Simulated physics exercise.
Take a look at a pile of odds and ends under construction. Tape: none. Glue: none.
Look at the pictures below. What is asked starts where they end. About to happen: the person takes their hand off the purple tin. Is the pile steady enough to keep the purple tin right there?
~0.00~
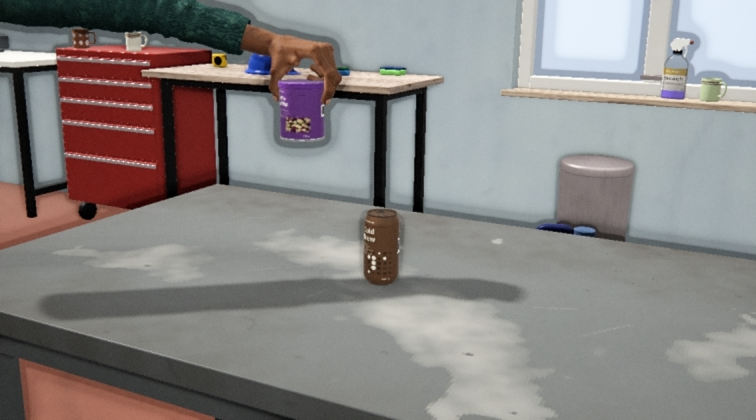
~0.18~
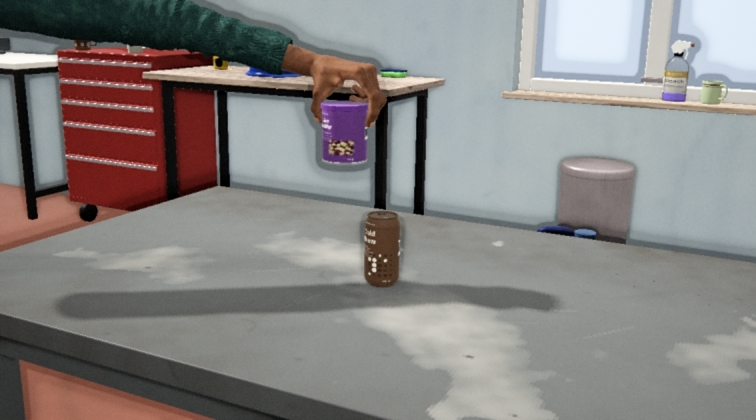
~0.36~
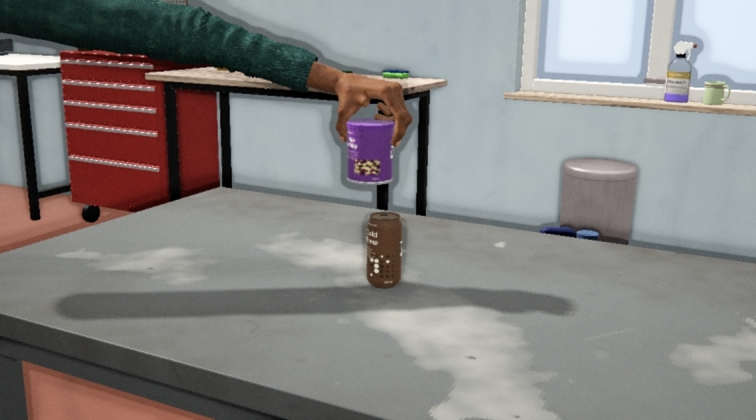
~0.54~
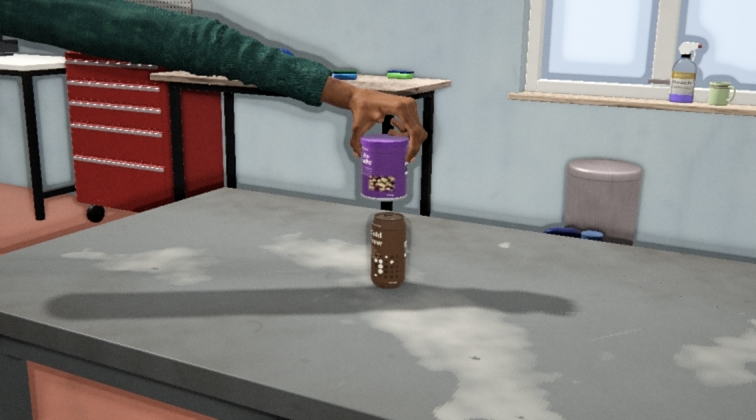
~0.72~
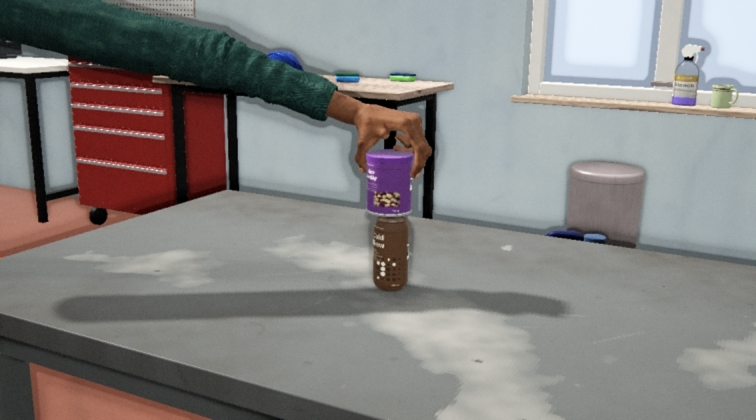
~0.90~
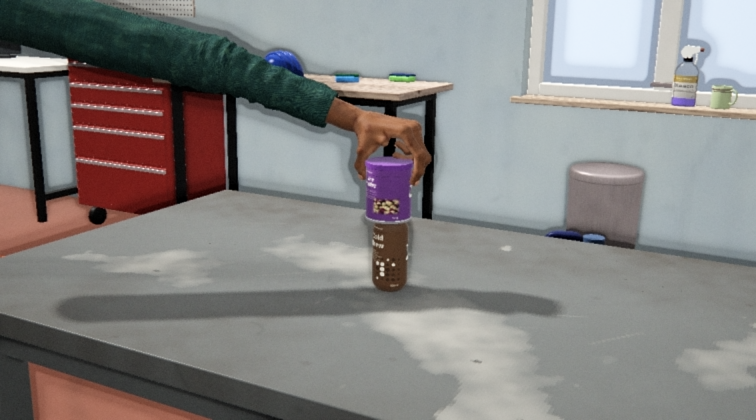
Most likely the pile will bear the load.
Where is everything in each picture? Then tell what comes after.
The first picture shows on its way; purple tin (302, 110); brown can (381, 247).
The second picture shows on its way; purple tin (345, 132); brown can (382, 249).
The third picture shows on its way; purple tin (370, 151); brown can (384, 250).
The fourth picture shows on its way; purple tin (385, 167); brown can (388, 250).
The fifth picture shows on its way; purple tin (390, 182); brown can (391, 253).
The sixth picture shows set down, still held; purple tin (389, 190); brown can (390, 253).
By 1.40 s, all is still.
By 2.20 s, purple tin resting near (389, 190).
When it is over (4.0 s), both as before. End places, in pixels of the last picture, purple tin near (389, 190). The pile holds.
